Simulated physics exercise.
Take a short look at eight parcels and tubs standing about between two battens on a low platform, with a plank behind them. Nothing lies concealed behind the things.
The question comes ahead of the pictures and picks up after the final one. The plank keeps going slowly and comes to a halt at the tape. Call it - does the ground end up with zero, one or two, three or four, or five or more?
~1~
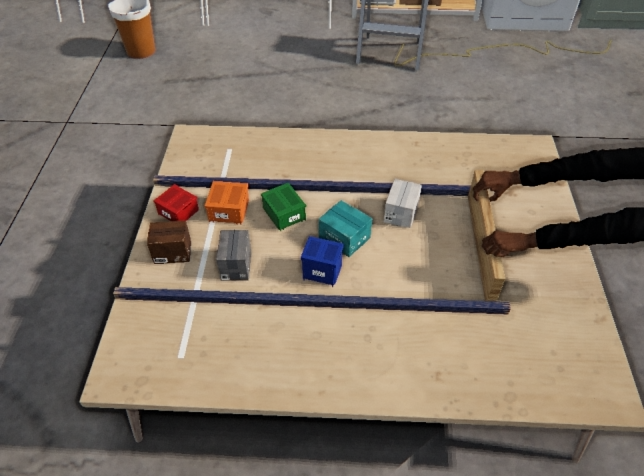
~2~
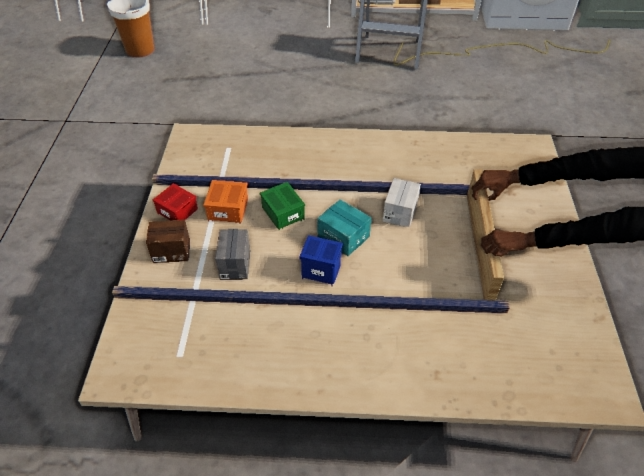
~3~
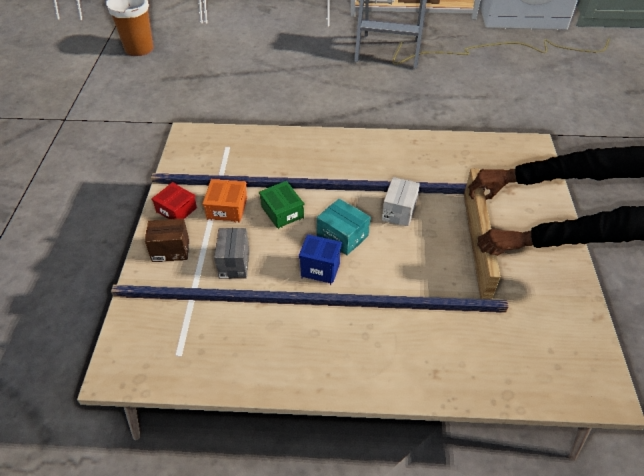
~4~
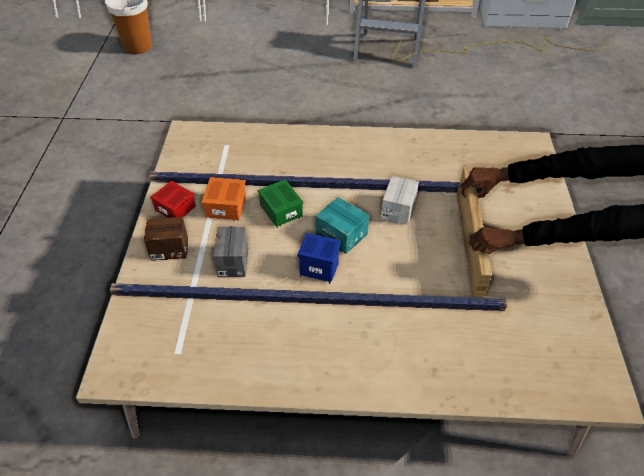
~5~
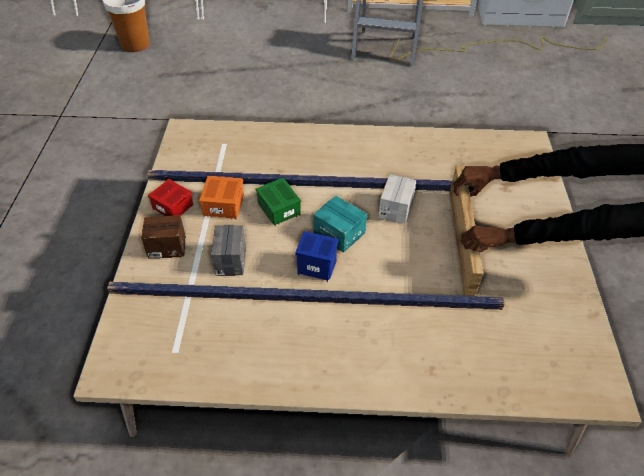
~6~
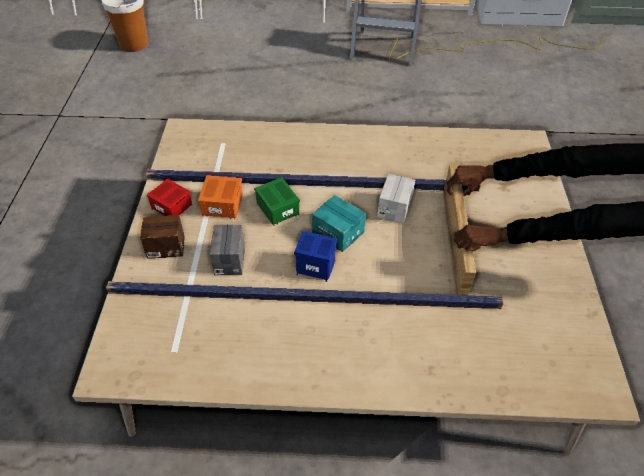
The ground ends up with three or four.
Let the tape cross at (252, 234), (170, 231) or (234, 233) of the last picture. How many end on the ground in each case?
So, reaching the ground: 0, then 5, then 1.
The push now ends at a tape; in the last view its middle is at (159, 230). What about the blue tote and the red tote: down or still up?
Lab note: Blue tote is safe; red tote comes off.
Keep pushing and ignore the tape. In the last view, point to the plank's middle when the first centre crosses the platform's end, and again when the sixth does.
Near (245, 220) and (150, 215).
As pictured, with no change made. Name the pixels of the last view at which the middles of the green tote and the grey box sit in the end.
Final positions - green tote around (166, 193), grey box around (140, 250).
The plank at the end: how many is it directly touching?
It's touching 3 at the end.
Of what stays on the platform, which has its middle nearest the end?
Answer: The grey box.
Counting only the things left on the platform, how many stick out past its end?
0 in all.
Soon after, none off yet; red tote at rest near (170, 200); brown box at rest near (163, 237); orange tote at rest near (221, 197).
Then, none off yet; red tote at rest near (170, 200); brown box at rest near (163, 237); orange tote moved a little near (213, 195).
At rest, the number that fall off is three or four; fallen, orange tote, brown box and red tote.
